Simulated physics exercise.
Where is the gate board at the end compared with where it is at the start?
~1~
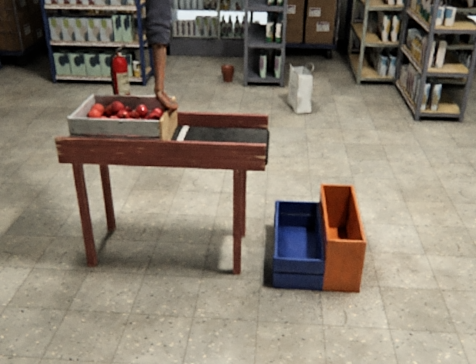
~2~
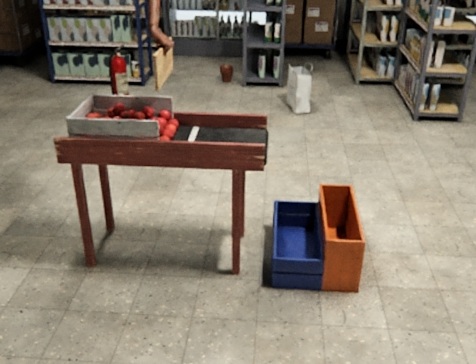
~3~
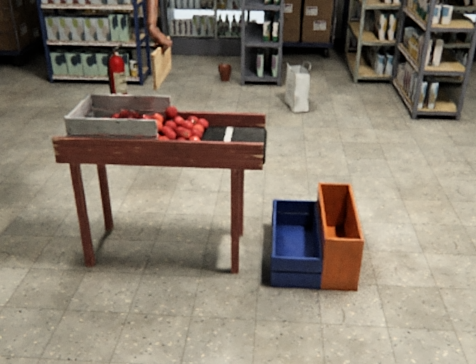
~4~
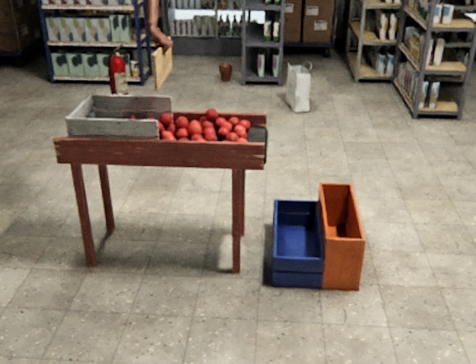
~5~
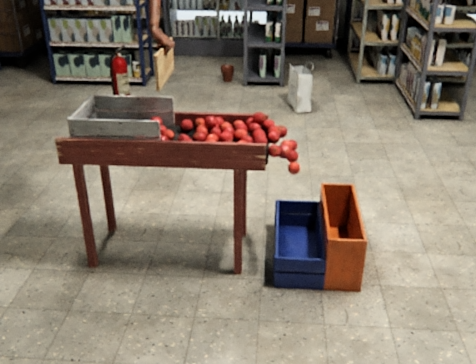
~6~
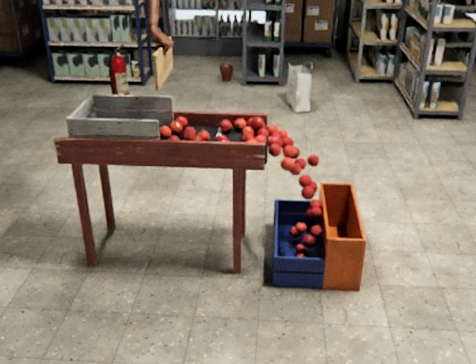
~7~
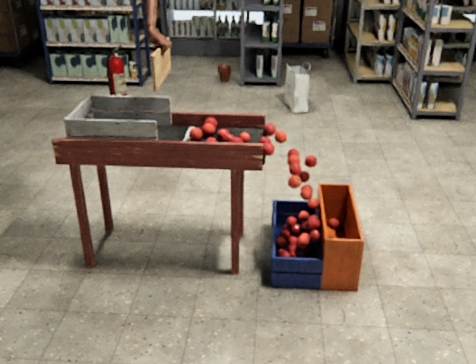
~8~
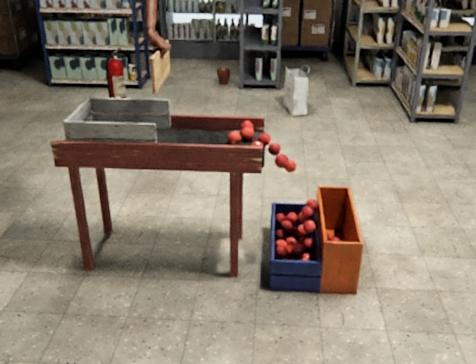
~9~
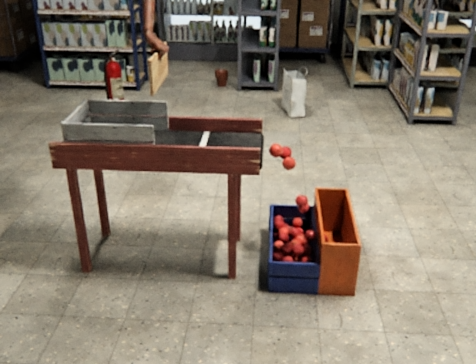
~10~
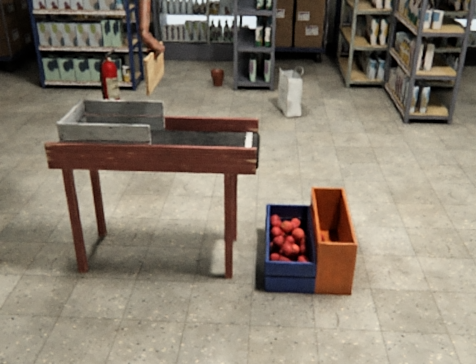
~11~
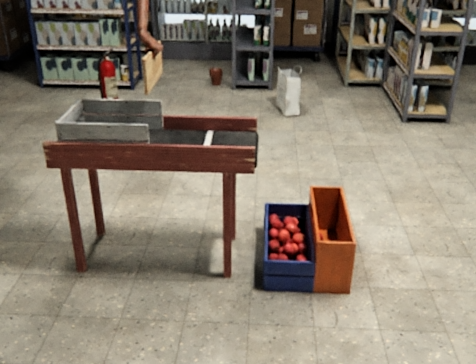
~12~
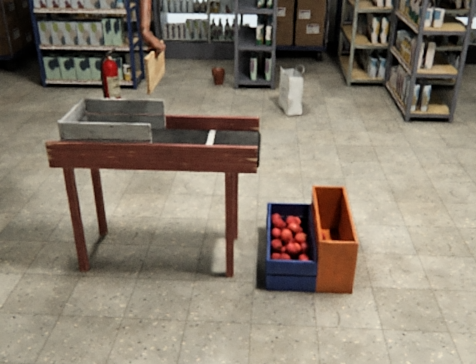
At the start the gate stands at the right end of the pale pen with a hand on it. By the end it is held up well above the pen and belt, still upright.
